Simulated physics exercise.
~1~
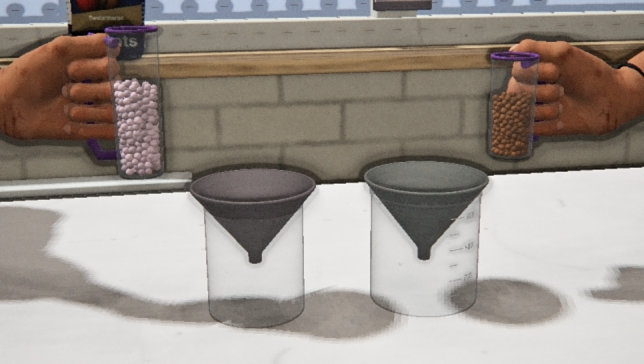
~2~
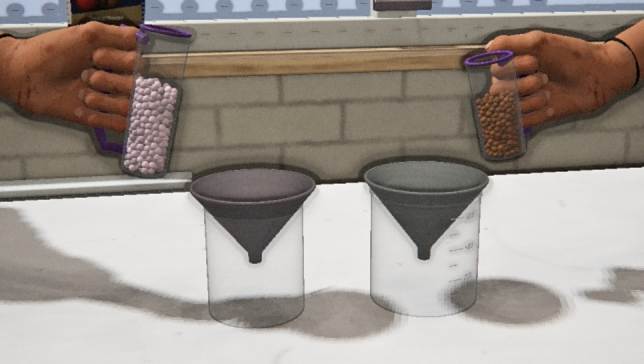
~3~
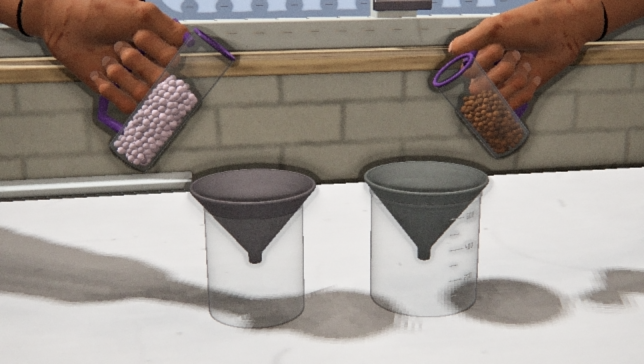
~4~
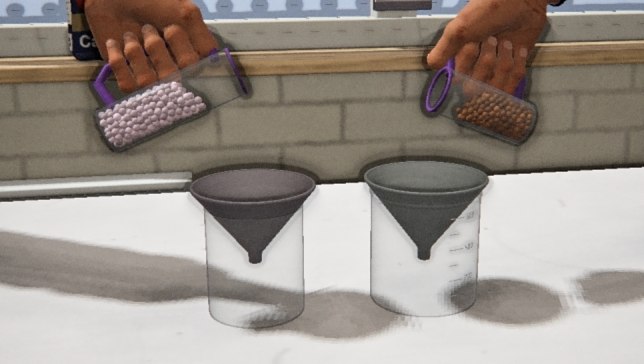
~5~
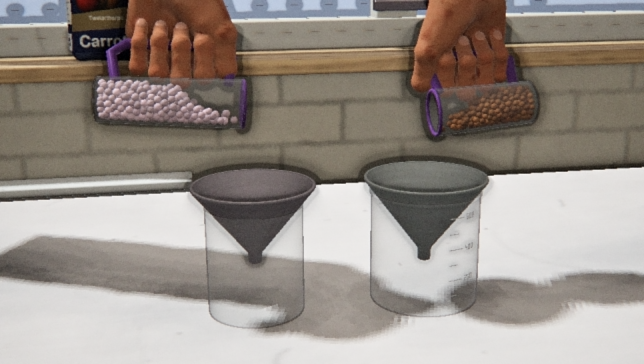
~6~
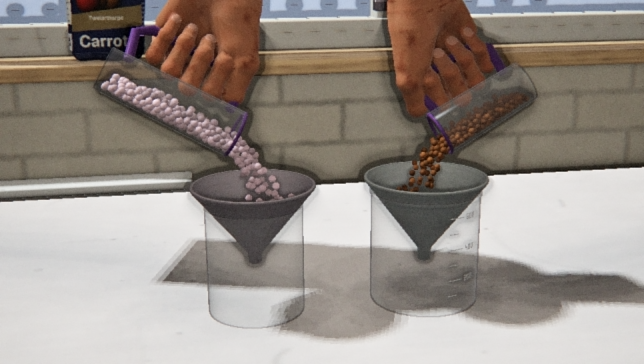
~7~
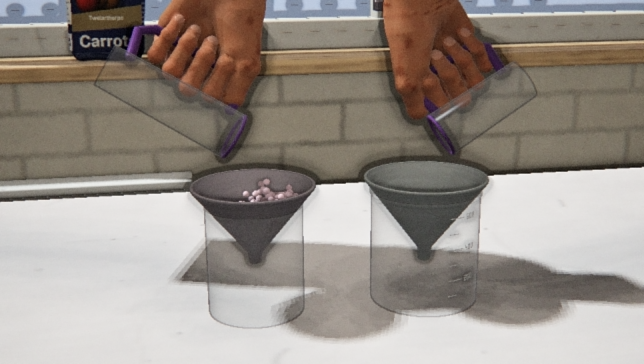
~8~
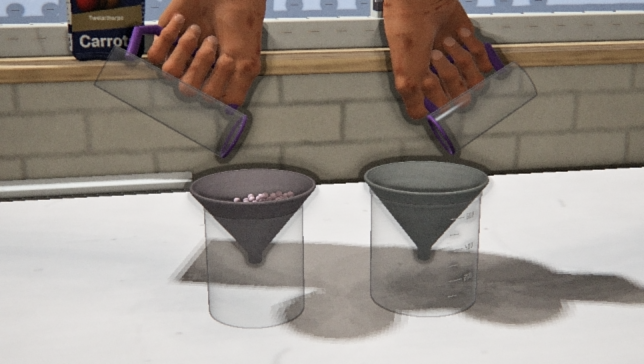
On a white tabletop before a pale brick wall, seen from the front by a still camera, two clear jars stand side by side, each with a dark grey funnel in its mouth. Above them, a hand at the left holds a clear, purple-trimmed cup of pale pink beads, and one at the right holds a similar cup of brown beads. The hands move inward and tip the cups onto their sides. Both cups then tilt further, pouring beads into the funnels. Finally the cups hang empty, a few pink beads show in the left funnel, no brown ones are visible, and both jars remain empty below.
